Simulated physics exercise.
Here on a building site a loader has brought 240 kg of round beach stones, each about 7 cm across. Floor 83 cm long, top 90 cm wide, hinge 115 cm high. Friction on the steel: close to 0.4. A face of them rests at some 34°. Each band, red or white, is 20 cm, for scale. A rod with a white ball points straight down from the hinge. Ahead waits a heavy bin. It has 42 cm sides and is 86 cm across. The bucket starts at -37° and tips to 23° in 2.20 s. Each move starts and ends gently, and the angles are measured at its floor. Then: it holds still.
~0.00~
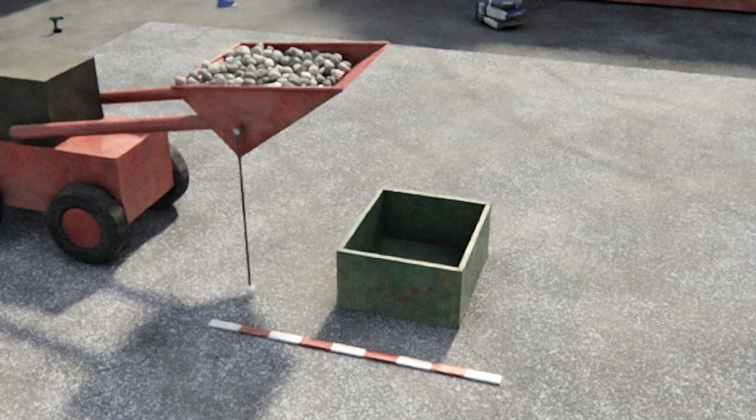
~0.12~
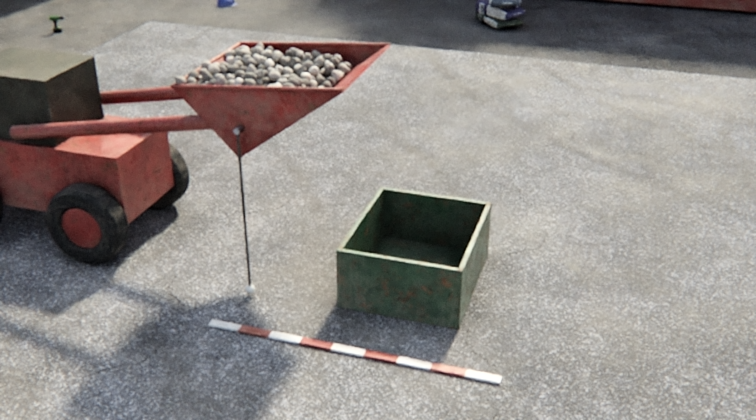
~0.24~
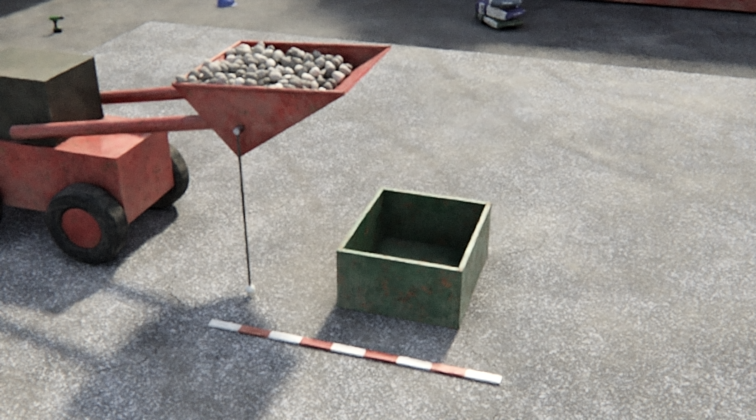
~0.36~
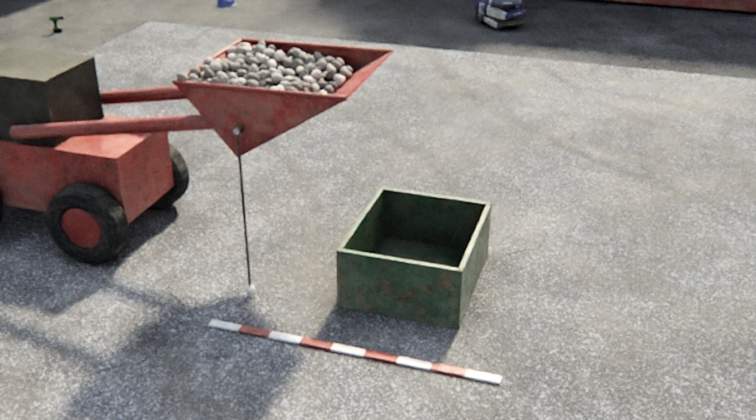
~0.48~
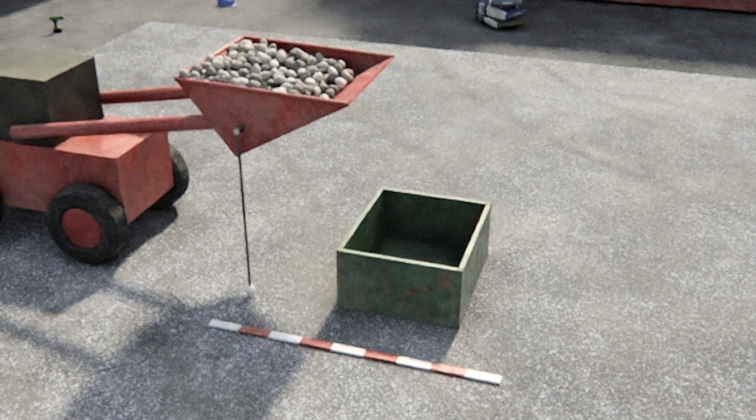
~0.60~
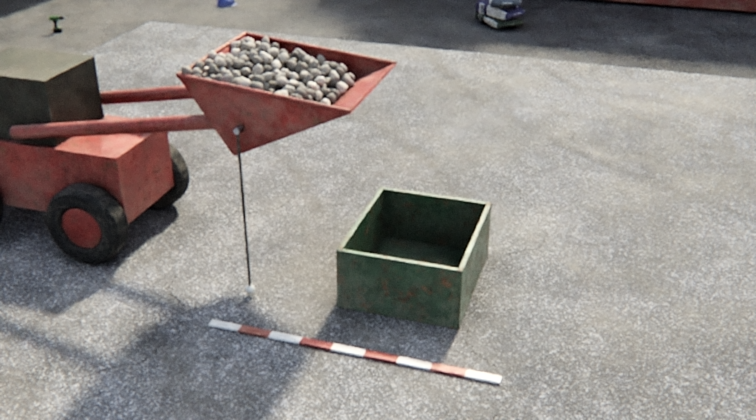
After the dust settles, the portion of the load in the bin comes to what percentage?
It comes to roughly 95 per cent.
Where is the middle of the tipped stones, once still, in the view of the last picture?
Look at roughly (423, 261).
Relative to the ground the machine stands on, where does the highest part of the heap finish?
It rests some 38 cm higher than the ground the machine stands on.
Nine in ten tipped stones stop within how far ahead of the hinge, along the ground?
Around 130 cm ahead of the hinge.
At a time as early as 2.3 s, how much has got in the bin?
By then, around 40 percent.
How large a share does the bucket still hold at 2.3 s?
Held: Approx. 60 %.
After 1.6 s the floor is at 14°; 100 % in the bucket; the foremost stones are at (365, 149).
After 2.3 s the floor is at 23°; 58 % in the bucket, 1 % short of the bin, 38 % in the bin, 3 % beside or beyond the bin; the foremost stones are at (457, 265).
After 2.7 s the floor is at 23°; 30 % in the bucket, 65 % in the bin, 5 % beside or beyond the bin; the foremost stones are at (475, 280).
After 5.0 s the floor is at 23°; 0 % in the bucket, 94 % in the bin, 6 % beside or beyond the bin; the foremost stones are at (532, 322).
